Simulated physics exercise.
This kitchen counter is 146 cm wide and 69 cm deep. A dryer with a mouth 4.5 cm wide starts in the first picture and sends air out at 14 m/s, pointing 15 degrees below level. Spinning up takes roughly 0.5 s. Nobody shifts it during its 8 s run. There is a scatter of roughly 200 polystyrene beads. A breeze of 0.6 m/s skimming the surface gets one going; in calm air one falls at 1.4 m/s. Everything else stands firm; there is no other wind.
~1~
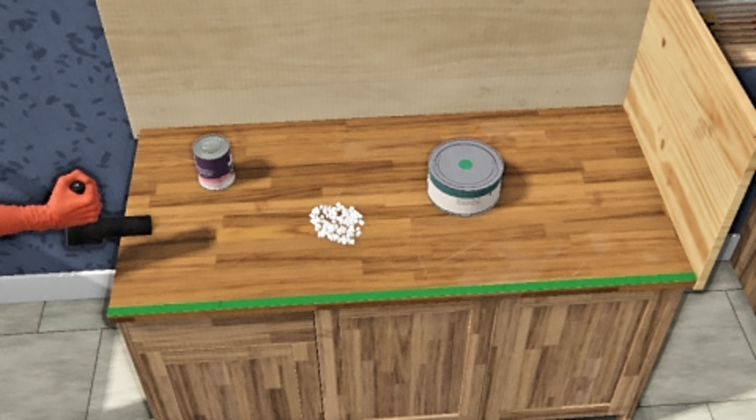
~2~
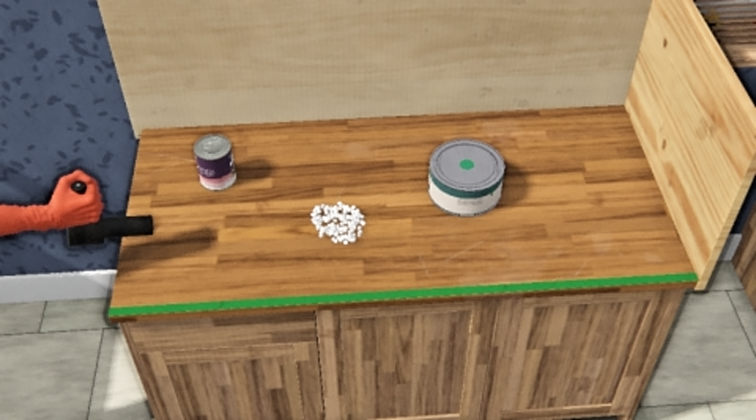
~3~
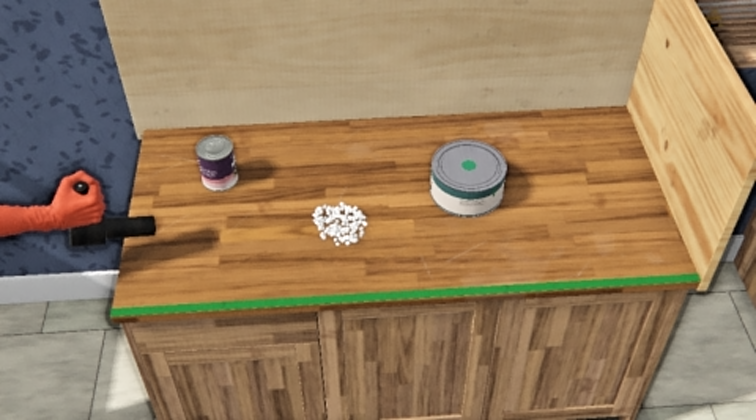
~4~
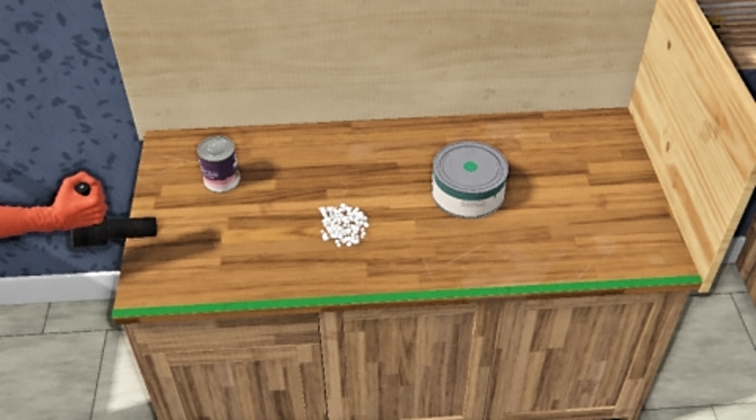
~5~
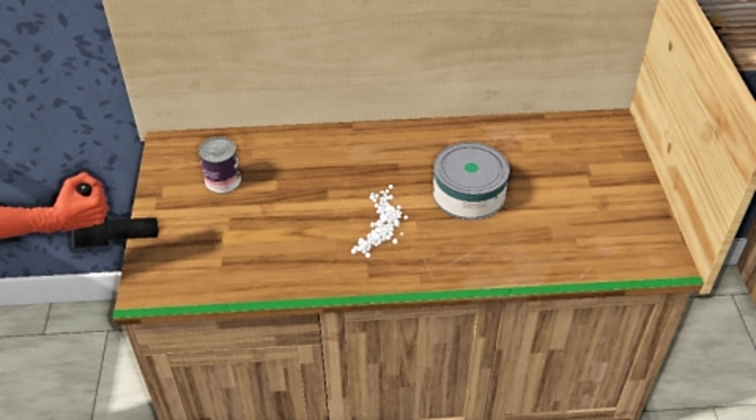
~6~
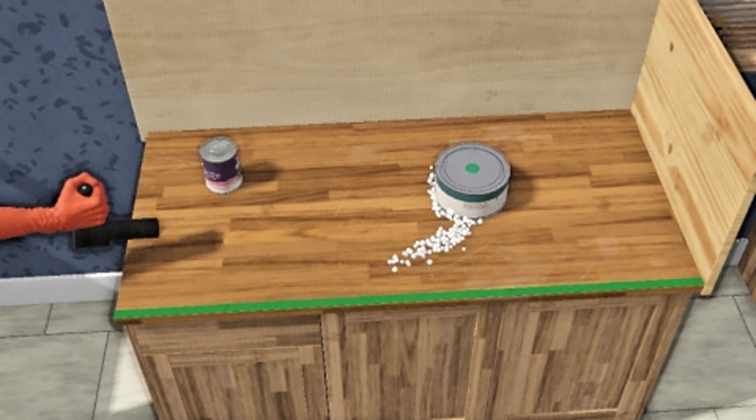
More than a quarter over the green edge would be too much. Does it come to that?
Answer: Yes.
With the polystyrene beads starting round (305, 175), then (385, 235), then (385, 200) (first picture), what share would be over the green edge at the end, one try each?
In turn about 80 %, 100 %, 90 %.
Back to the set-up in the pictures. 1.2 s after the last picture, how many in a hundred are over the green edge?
About 70 %.
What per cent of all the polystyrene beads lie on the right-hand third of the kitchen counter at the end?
Some 2 per cent.
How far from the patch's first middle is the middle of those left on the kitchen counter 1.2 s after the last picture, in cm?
About 90 cm.
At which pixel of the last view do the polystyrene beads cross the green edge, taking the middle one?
Around (636, 289).
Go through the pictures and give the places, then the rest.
The middle of the polystyrene beads is near (335, 222), none has stirred yet and the mouth of the dryer is at (151, 225), in the first frame.
The middle of the polystyrene beads is near (336, 221), none has stirred yet and the green edge is centred on (409, 298), in the second frame.
The middle of the polystyrene beads is near (344, 224), none has stirred yet, the top of a large tin is at (469, 165) and the top of a tin is at (214, 147), in the third frame.
The middle of the polystyrene beads is near (340, 223) and about 1 % have left their places, in the fourth frame.
The middle of the polystyrene beads is near (384, 228), the farthest in sight from the dryer is at (406, 218) and all have left their places, in the fifth frame.
The middle of the polystyrene beads is near (444, 233), the farthest in sight from the dryer is at (480, 222) and all have left their places, in the sixth frame.
Then, 1.2 s after the last picture, 68 % are over the green edge; the middle of those still in play is near (674, 214); 57 % have settled or left.
Then, 2.1 s after the last picture, 80 % are over the green edge; the middle of those still in play is near (674, 216); 76 % have settled or left.
Then, 4.0 s after the last picture, 93 % are over the green edge; 92 % have settled or left.
Then, 7.6 s after the last picture, at the end, 98 % are over the green edge.
